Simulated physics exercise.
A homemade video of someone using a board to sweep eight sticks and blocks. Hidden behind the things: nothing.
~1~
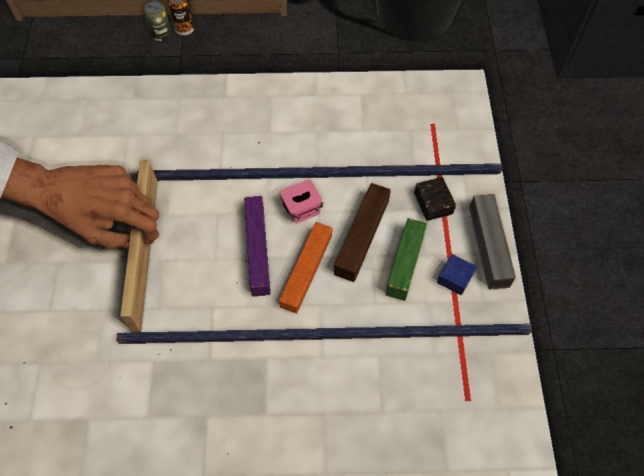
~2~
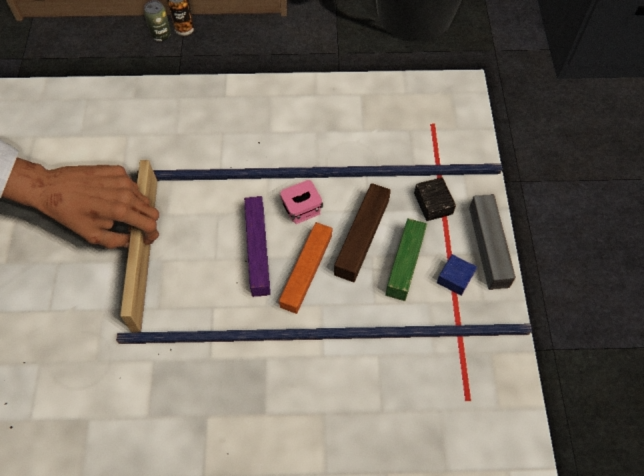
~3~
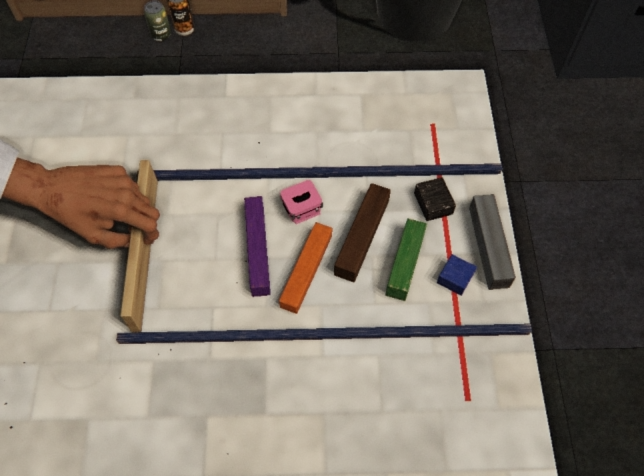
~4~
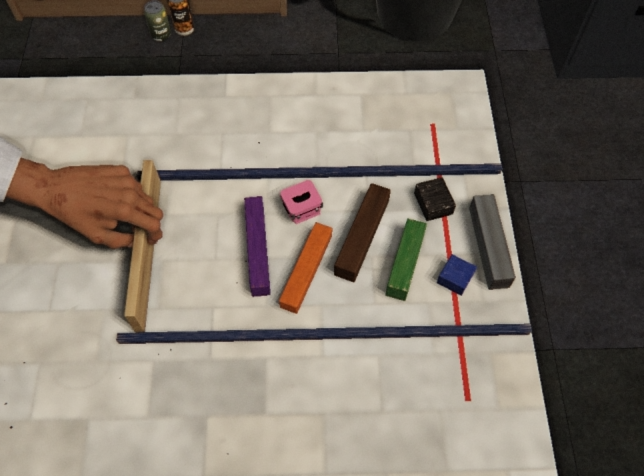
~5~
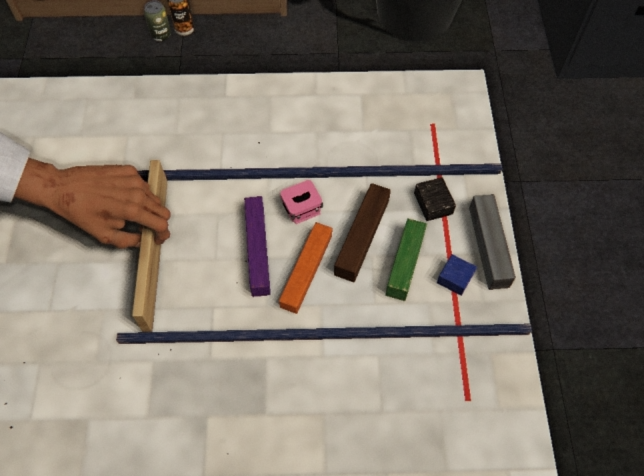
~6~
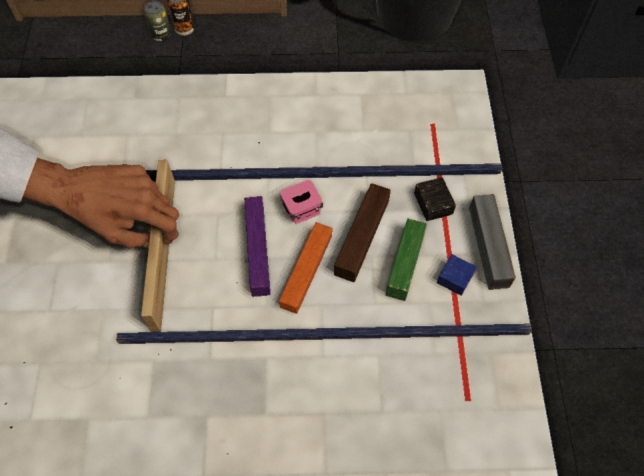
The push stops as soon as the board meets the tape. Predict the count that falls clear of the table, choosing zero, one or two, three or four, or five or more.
The count is three or four.
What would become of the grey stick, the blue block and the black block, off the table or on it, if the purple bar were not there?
Taking them one by one, the grey stick drops away, the blue block drops away and the black block drops away.
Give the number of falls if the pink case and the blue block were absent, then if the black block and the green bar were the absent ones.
I'd say 3 the first time and 2 the second time.
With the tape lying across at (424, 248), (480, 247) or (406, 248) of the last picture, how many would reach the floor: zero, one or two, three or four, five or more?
In turn: Either one or two; more than four; one or two.
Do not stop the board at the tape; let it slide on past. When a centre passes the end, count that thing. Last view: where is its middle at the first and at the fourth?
At (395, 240) for the first, at (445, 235) for the fourth.
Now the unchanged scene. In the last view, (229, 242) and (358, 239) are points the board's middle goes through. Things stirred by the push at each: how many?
I count 0 first and 7 after.
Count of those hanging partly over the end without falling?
It comes to 1.
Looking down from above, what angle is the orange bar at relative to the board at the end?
Some 0 degrees.
Early on, none off yet; grey stick at rest near (491, 241); blue block at rest near (457, 275); black block at rest near (435, 199).
Finally, the number that fall off is three or four; lost, green bar, black block, blue block and grey stick.
